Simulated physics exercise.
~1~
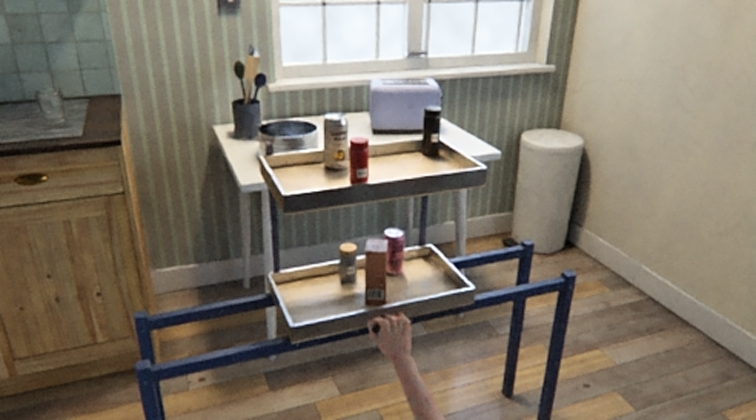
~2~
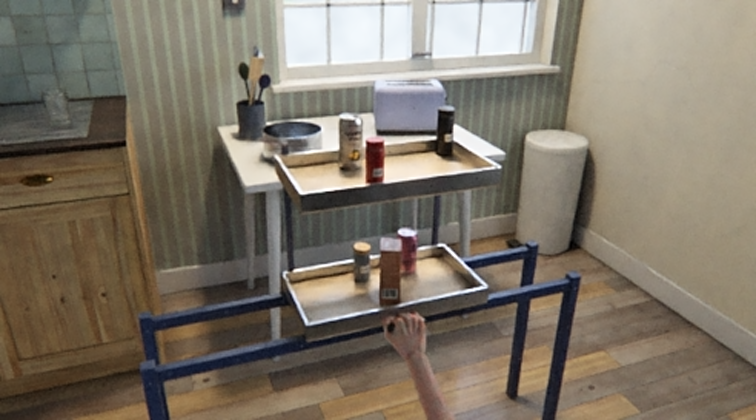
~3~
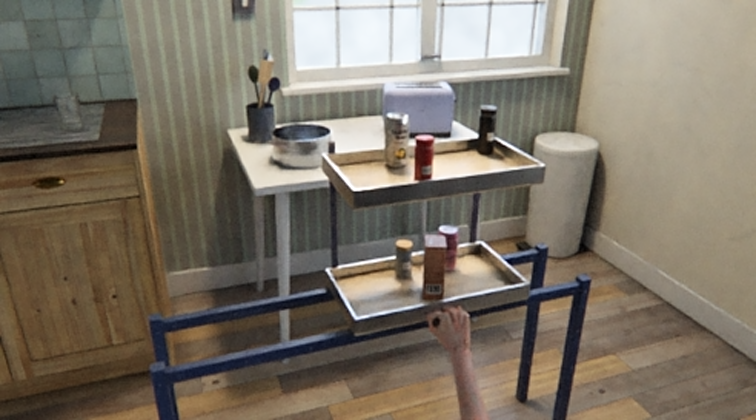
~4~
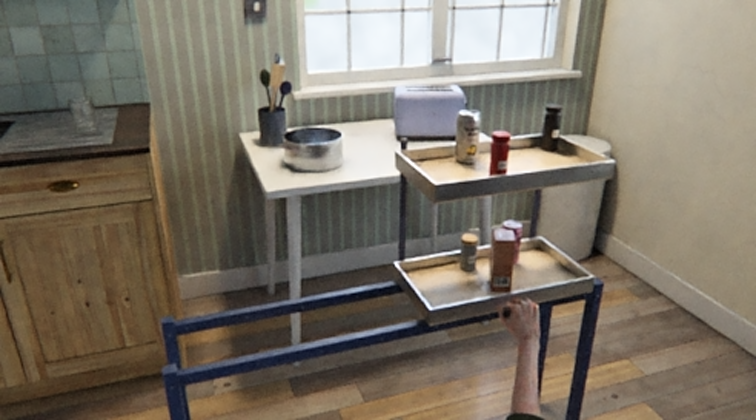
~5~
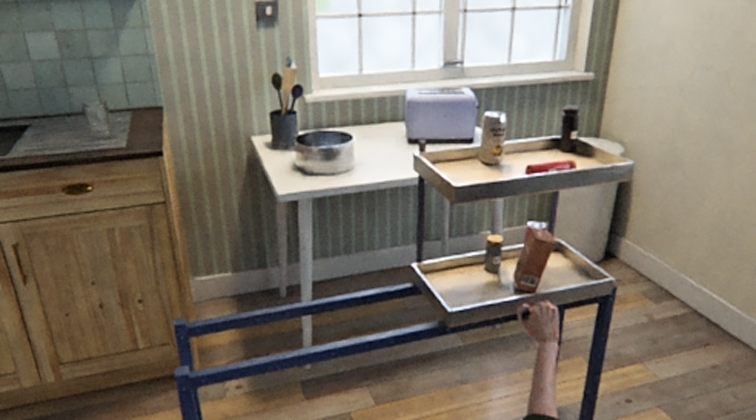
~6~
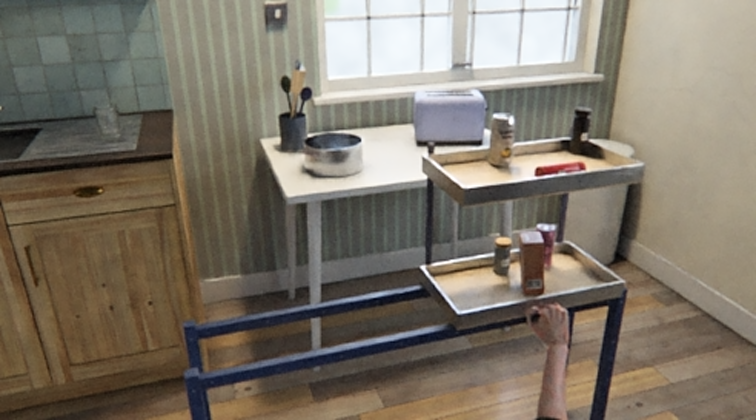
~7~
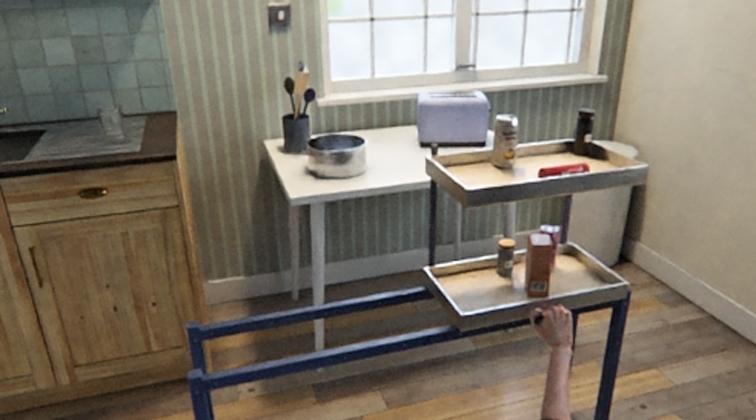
A hand sliding a two-level tray of cans and shakers right along blue rails, the red shaker toppling, the others left standing.
